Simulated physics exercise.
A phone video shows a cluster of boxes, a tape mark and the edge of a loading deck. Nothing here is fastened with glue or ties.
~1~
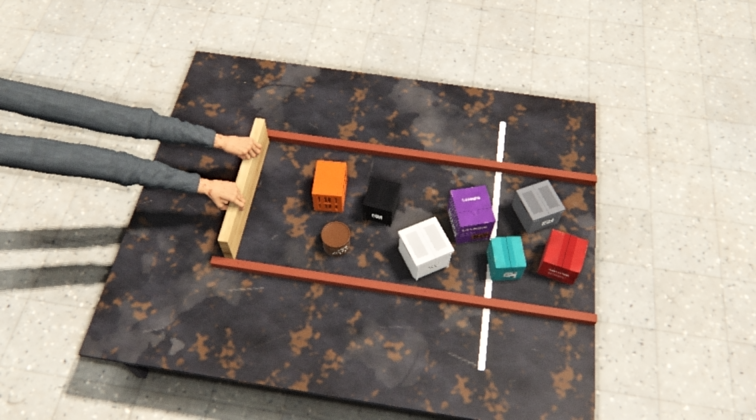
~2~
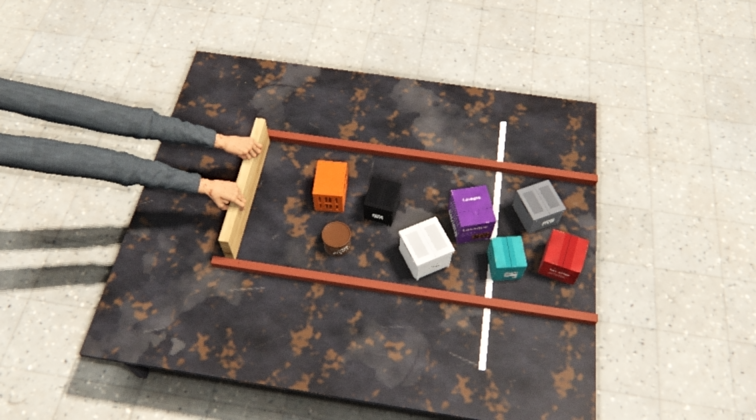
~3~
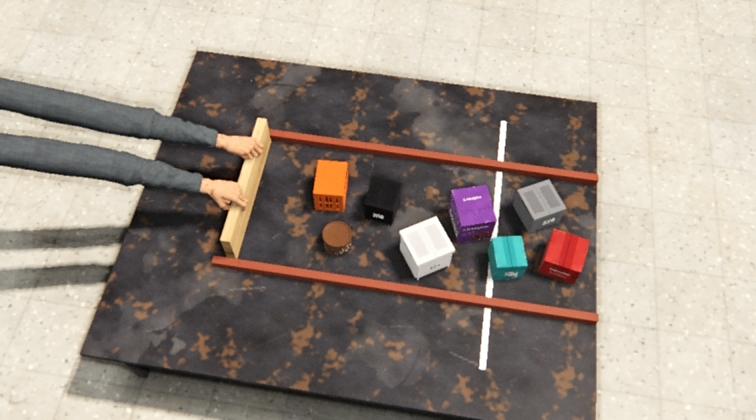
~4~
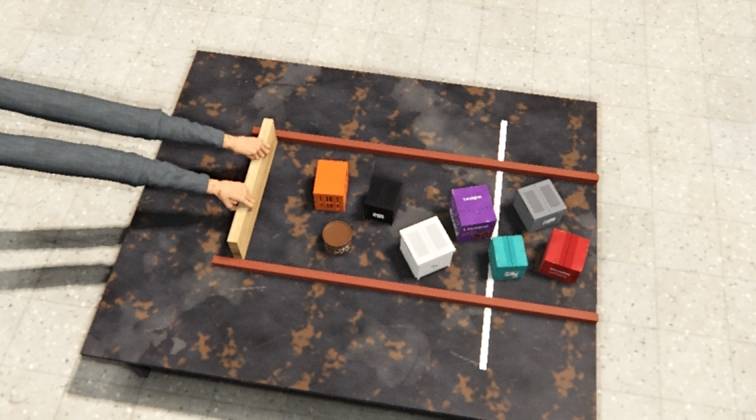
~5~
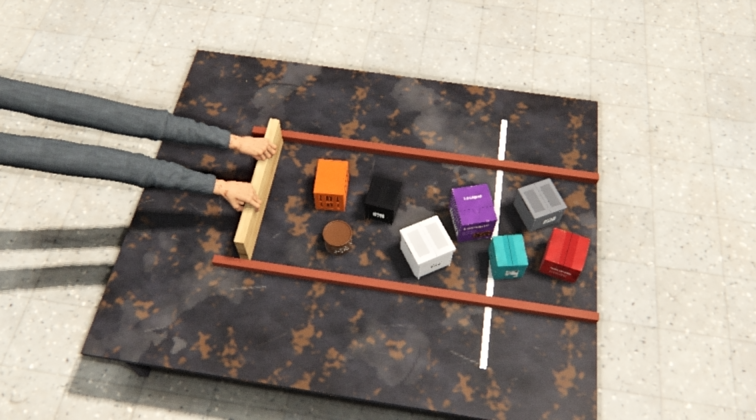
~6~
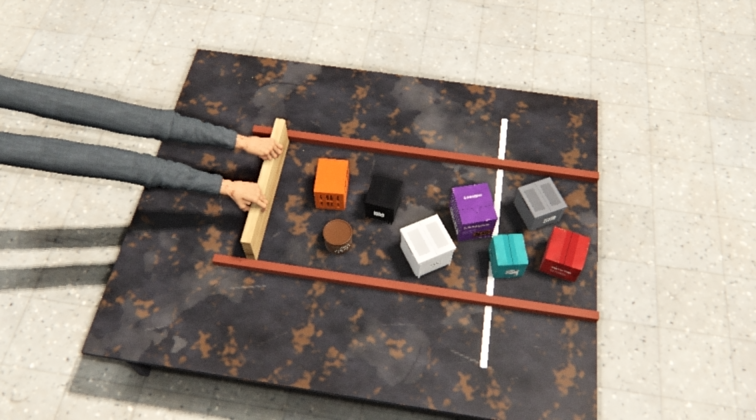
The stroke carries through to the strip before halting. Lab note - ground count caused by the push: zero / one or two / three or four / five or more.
Ground count: One or two.
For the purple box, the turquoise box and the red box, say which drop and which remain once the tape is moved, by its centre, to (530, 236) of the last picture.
Outcome - purple box: It is not there; turquoise box: It is not there; red box: It is not there.
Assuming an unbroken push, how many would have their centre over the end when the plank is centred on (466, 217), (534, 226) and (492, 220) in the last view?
It comes out as 0, then 4, then 2.
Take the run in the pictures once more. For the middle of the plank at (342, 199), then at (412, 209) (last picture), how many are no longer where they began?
First 3, then 5.
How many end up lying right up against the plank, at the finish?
It touches 2.
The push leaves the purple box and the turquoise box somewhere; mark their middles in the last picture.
Purple box: About (579, 230); turquoise box: About (580, 269).
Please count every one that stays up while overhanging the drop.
The number would be 0.
Early on, none off yet; red box at rest near (565, 255); grey tote at rest near (539, 205); turquoise box at rest near (508, 256).
Finally, the number that fall off is one or two; lost, grey tote and red box.
